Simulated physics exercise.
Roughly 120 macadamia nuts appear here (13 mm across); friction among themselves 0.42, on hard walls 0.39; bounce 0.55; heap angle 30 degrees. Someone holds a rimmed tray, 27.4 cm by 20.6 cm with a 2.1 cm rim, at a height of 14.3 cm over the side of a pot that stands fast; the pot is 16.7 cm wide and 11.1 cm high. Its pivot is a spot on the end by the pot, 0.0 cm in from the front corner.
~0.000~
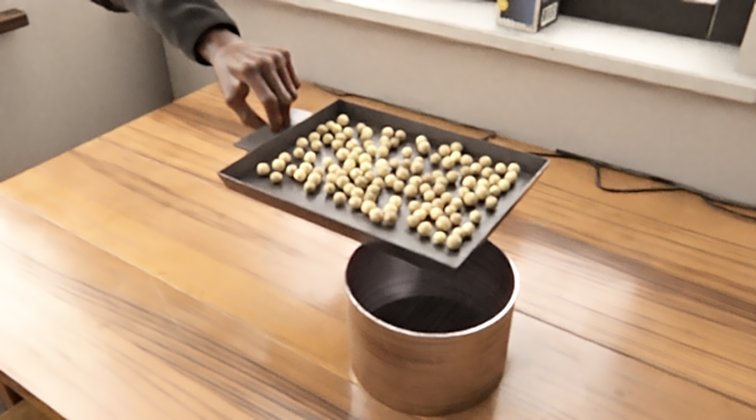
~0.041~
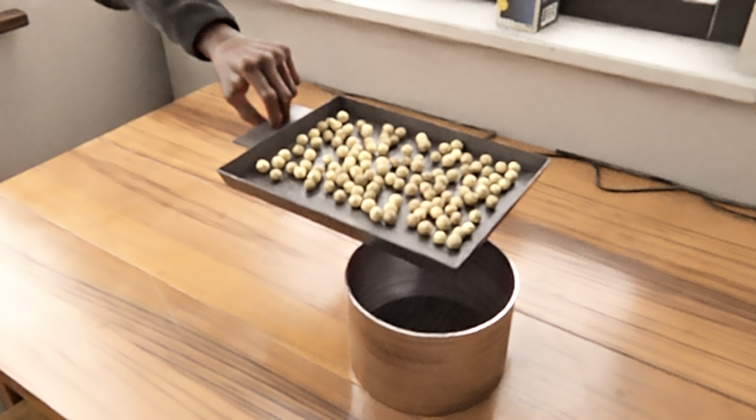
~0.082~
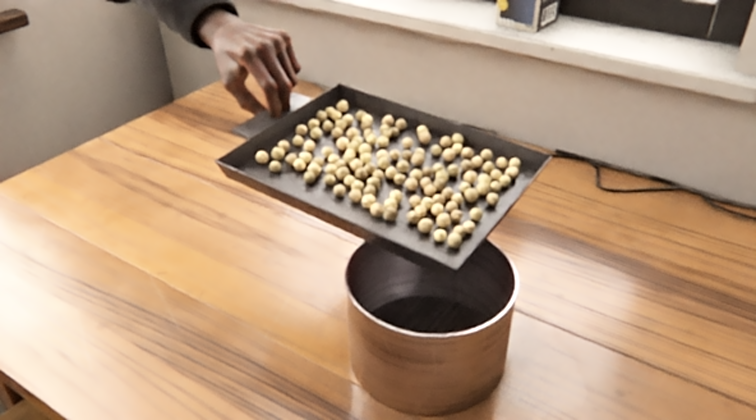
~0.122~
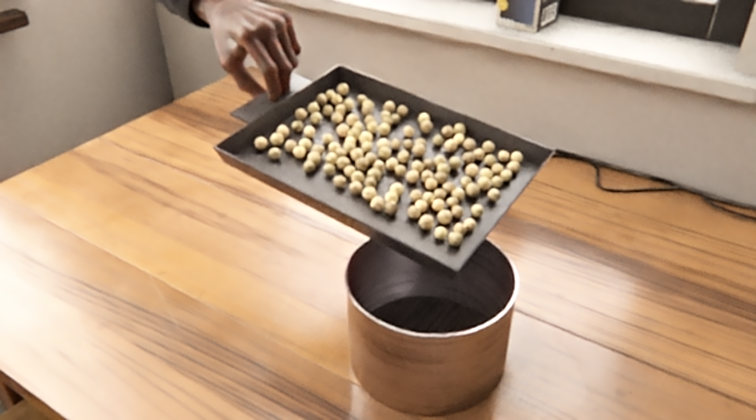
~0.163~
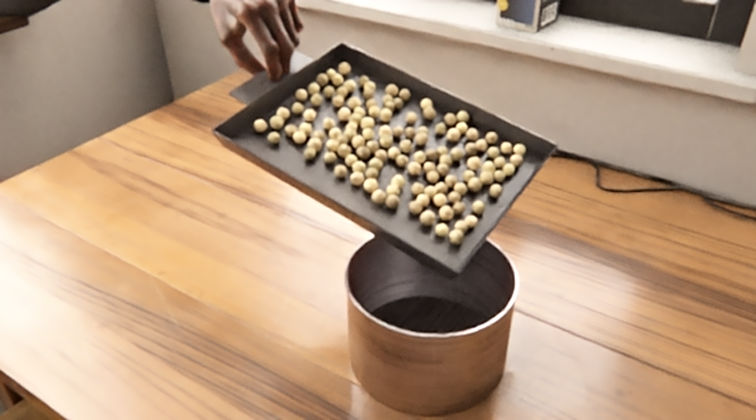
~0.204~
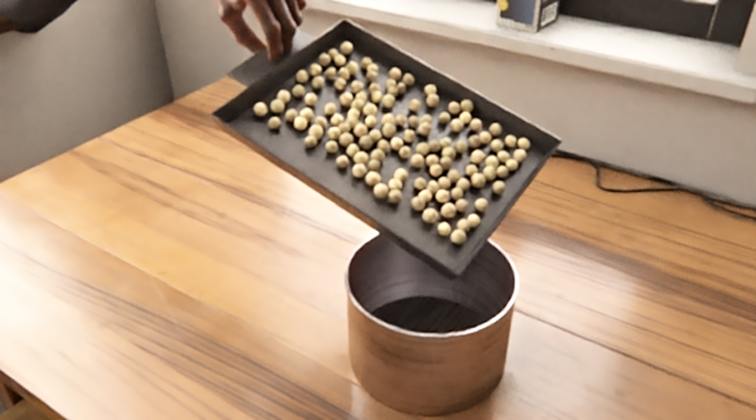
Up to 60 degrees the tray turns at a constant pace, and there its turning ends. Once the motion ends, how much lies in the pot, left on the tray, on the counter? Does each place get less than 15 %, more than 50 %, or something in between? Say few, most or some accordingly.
Pot: Few. Tray: Some. Counter: Most.
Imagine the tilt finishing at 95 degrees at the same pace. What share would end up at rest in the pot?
About 0 in a hundred would end up in the pot.
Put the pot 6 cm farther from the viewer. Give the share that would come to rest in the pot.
I'd put it at around 0 per cent.
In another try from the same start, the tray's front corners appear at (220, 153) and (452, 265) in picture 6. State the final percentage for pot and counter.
Final per cent - pot 5, counter 15.
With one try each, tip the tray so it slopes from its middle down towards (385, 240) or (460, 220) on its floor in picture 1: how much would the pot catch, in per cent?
Estimate: Some 5 % and some 0 % respectively.
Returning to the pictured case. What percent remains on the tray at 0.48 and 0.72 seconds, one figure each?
100 then 60.
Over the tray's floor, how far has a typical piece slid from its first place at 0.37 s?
It has moved some 3 cm from its start.
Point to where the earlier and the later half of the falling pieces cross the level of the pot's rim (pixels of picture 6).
I'd mark about (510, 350) for the first half, then (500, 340) for the second.
After 0.37 s, tilt 41 degrees; the tray holds 100 %, the pot 0 %.
After 0.48 s, tilt 55 degrees; the tray holds 100 %, the pot 0 %.
After 0.72 s, tilt 60 degrees; the tray holds 60 %, the pot 0 %.
By 1.9 s all is still; pot 0 %, tray 35 %, counter 65 %.
